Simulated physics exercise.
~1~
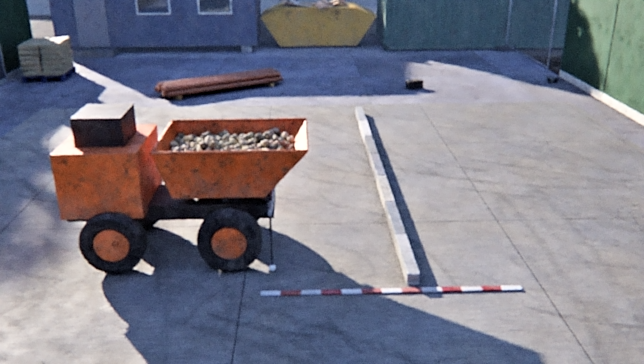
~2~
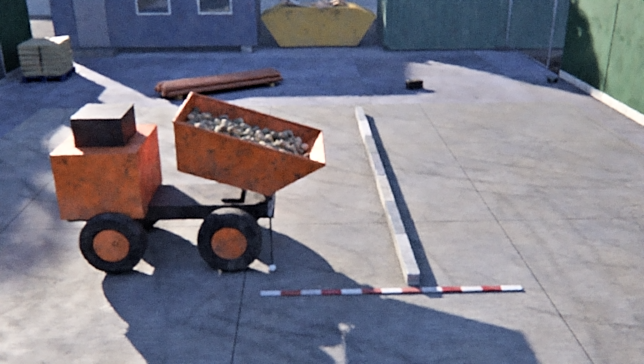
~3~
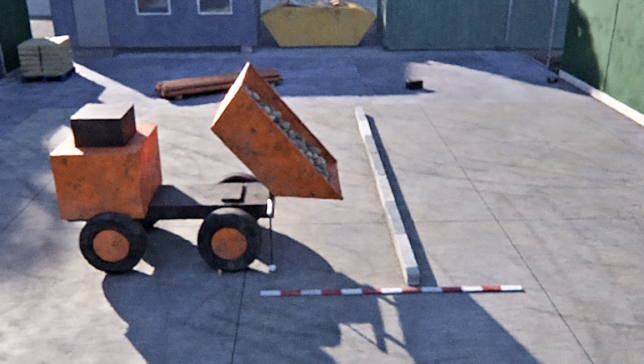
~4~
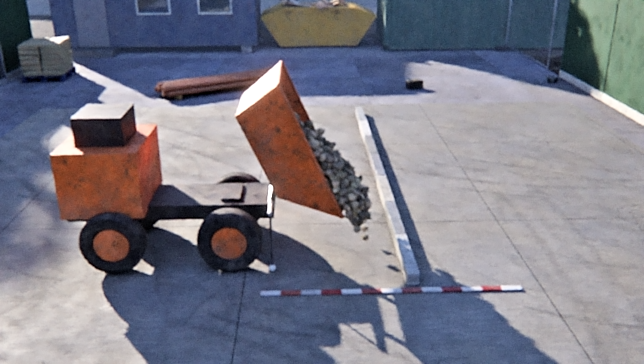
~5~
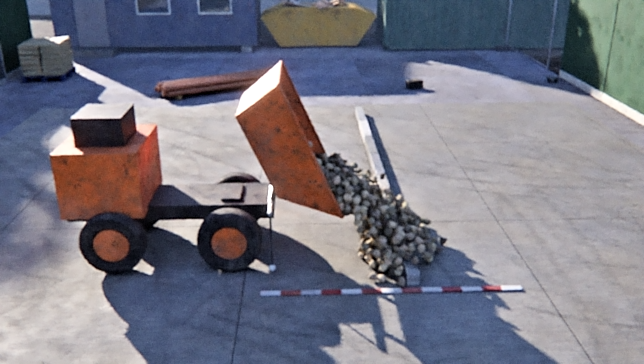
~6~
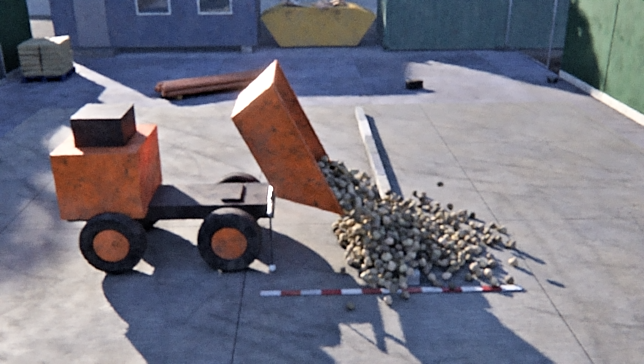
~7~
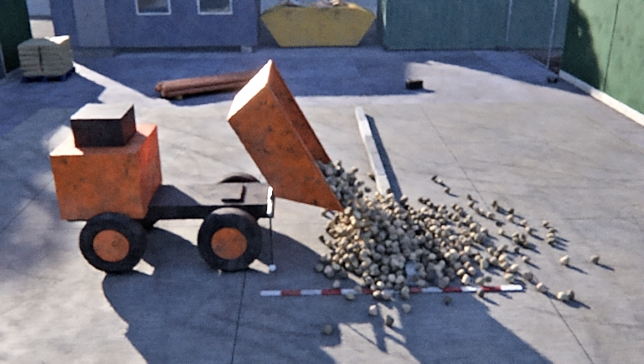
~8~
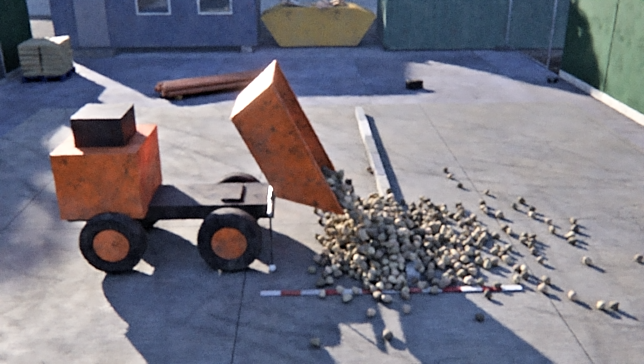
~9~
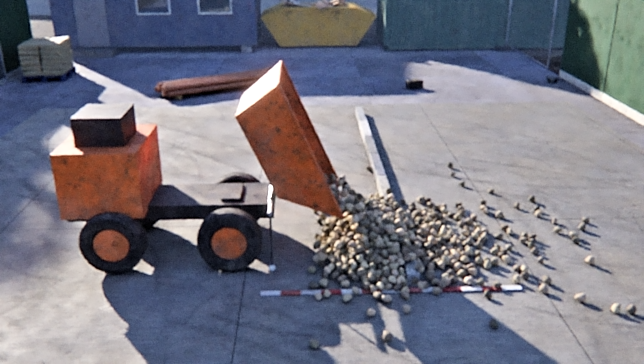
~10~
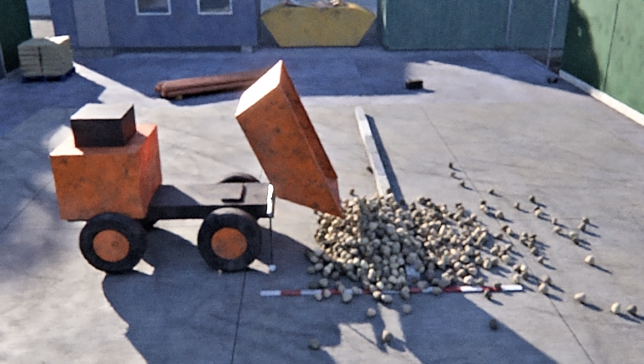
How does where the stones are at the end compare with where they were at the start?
At the start the stones lay inside the dumper's level skip. At the end they were on the ground to the right, heaped below the raised skip and around the kerb, with some scattered farther off.
